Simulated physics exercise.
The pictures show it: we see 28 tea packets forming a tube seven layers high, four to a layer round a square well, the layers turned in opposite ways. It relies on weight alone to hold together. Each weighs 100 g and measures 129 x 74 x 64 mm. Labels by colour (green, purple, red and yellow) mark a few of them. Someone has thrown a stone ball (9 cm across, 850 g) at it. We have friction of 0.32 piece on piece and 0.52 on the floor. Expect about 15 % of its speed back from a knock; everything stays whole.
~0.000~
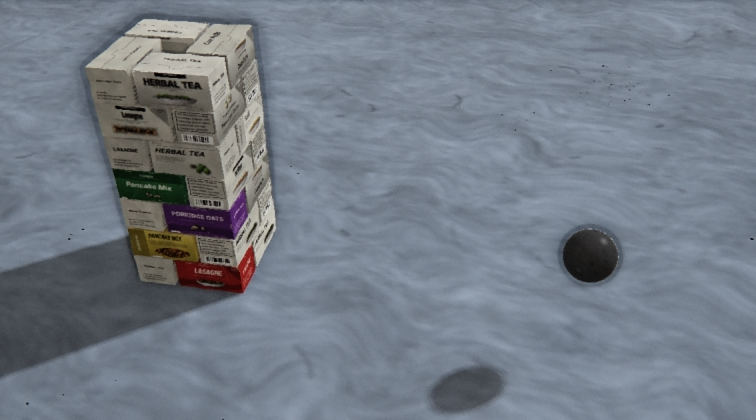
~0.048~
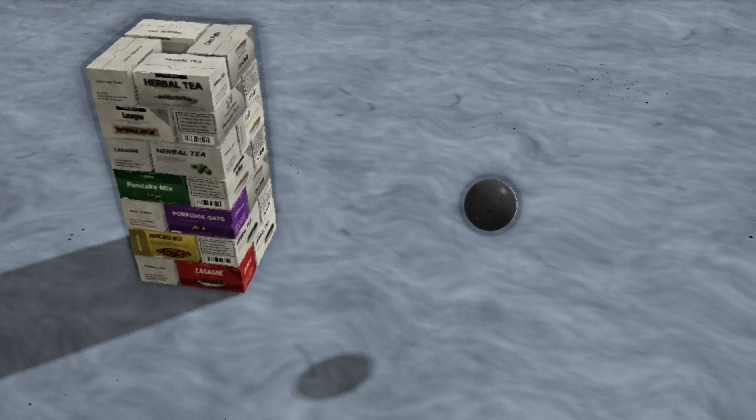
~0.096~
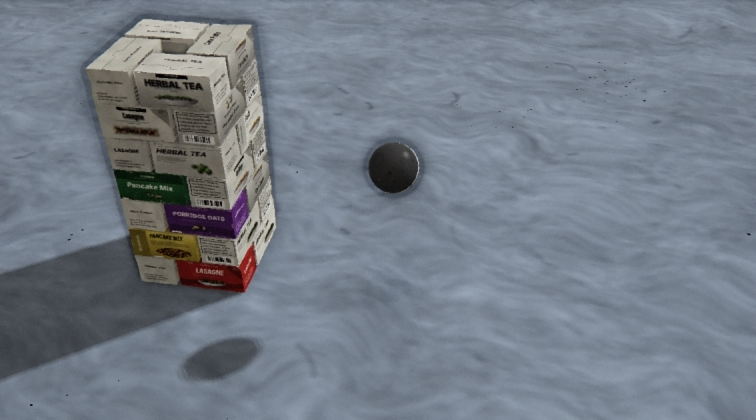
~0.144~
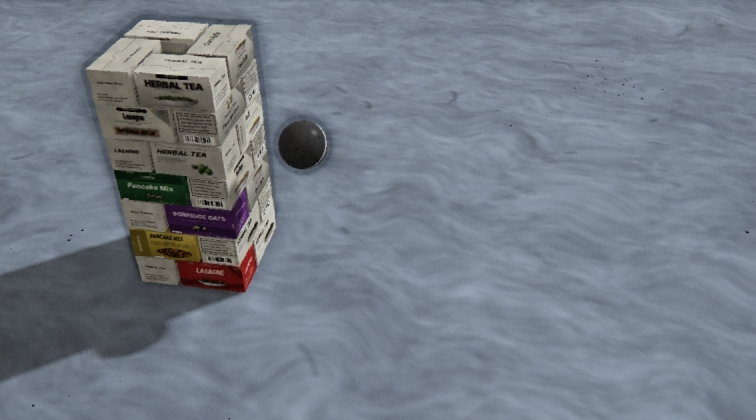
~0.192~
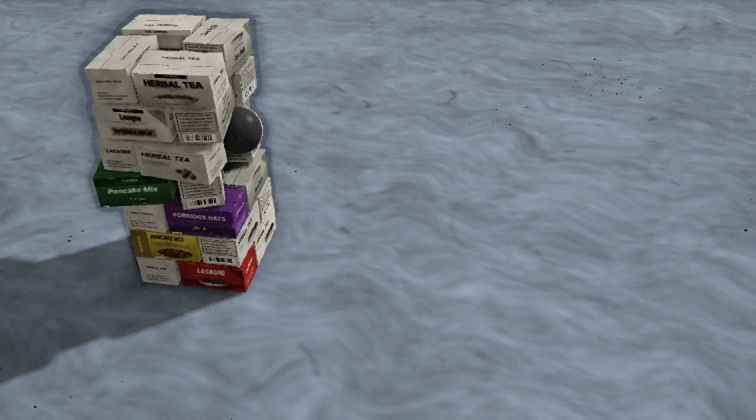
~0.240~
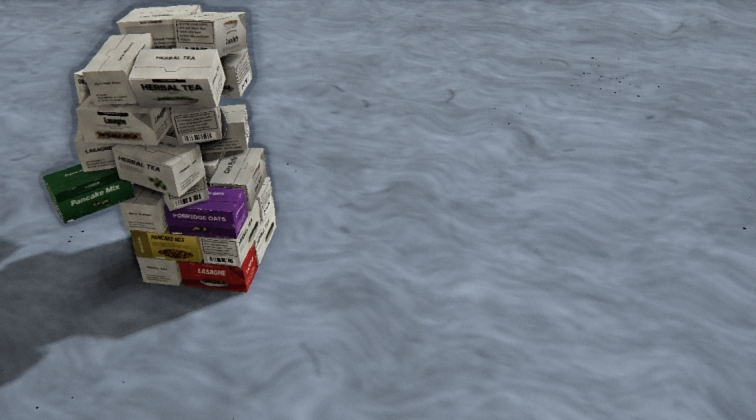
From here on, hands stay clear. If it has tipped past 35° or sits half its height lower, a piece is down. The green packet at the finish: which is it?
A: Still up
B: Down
(B) Down.
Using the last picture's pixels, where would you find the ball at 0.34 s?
(141, 127), more or less.
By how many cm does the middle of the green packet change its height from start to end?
It finishes some 19 cm lower than at the start.
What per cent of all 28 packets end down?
That comes to around 70 percent.
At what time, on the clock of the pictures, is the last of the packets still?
At roughly 2.0 seconds.
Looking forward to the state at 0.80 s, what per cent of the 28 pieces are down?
70 %.
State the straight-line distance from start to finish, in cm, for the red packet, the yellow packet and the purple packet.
Red 0, yellow 0, purple 0.
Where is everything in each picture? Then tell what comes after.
In the first frame (pixels give the middle of a visible side; the camera moves round a little), ball (590, 256) 60 cm from contact, 3.8 m/s; green packet (149, 188); purple packet (198, 223); red packet (209, 278); none has stirred.
In the second frame, ball (491, 205) 43 cm from contact, 3.6 m/s; green packet (150, 188).
In the third frame, ball (394, 168) 26 cm from contact, 3.5 m/s; green packet (150, 188).
In the fourth frame, ball (303, 145) 9 cm from contact, 3.5 m/s; green packet (150, 189).
In the fifth frame, ball (239, 131) after contact, 1.8 m/s; green packet (133, 192) 39 mm from its place; steepest lean 5°, the packet at (174, 92); movement in 16 of them.
In the sixth frame, ball after contact, 1.7 m/s; green packet (96, 196) 12 cm from its place; purple packet (200, 224); yellow packet (165, 247); steepest lean 16°, the packet at (233, 35); movement in 18 of them.
After 0.34 s, ball still moving; 9 of the 28 packets down; green packet 14° from how it stood, 57 mm lower.
After 0.50 s, ball still moving; 15 of the 28 packets down; green packet 8° from how it stood, 18 cm lower.
After 0.80 s, ball still moving; 19 of the 28 packets down; green packet 19 cm lower.
In the end (2.4 s), ball rolling away; 19 of the 28 packets down; green packet 19 cm lower; yellow packet unmoved; purple packet 8 mm from its place. From the last view, middles, yellow packet near (172, 236).
